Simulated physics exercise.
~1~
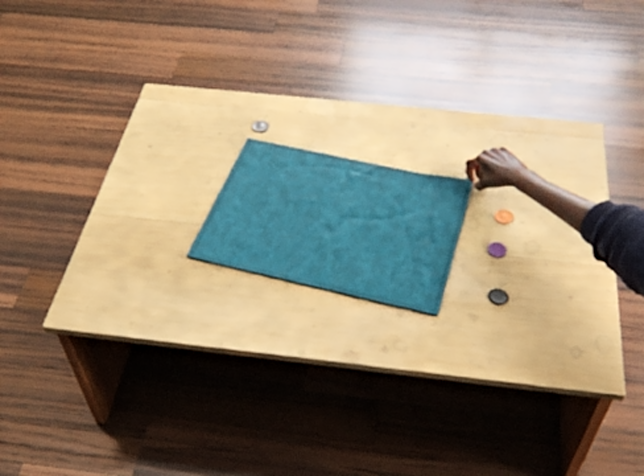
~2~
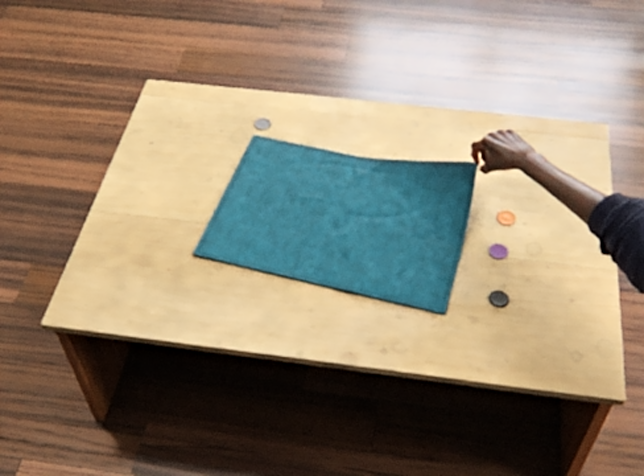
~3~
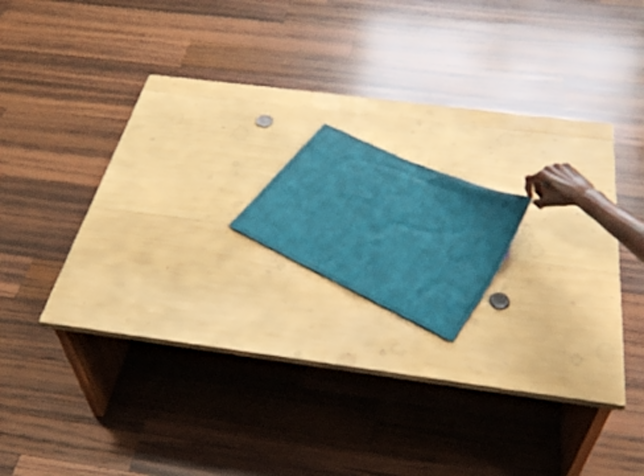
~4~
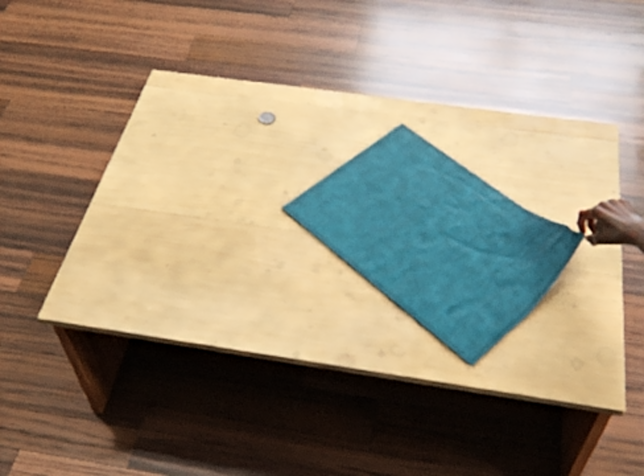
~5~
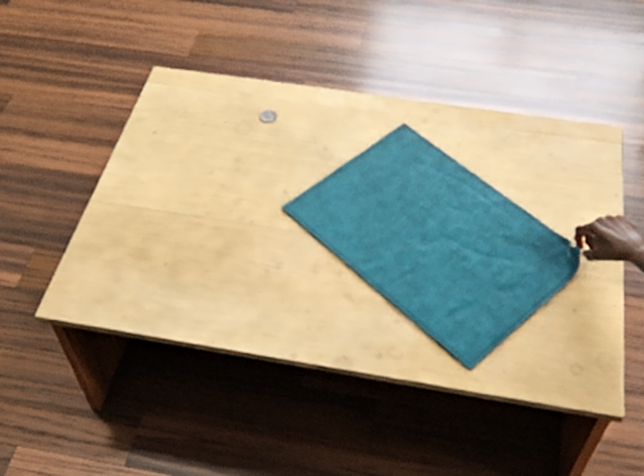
In this clip, a hand pinches the corner of a teal cloth on a wooden table and drags it to the right, covering the orange, purple and black discs, then lays the corner down, leaving only the grey disc in view.
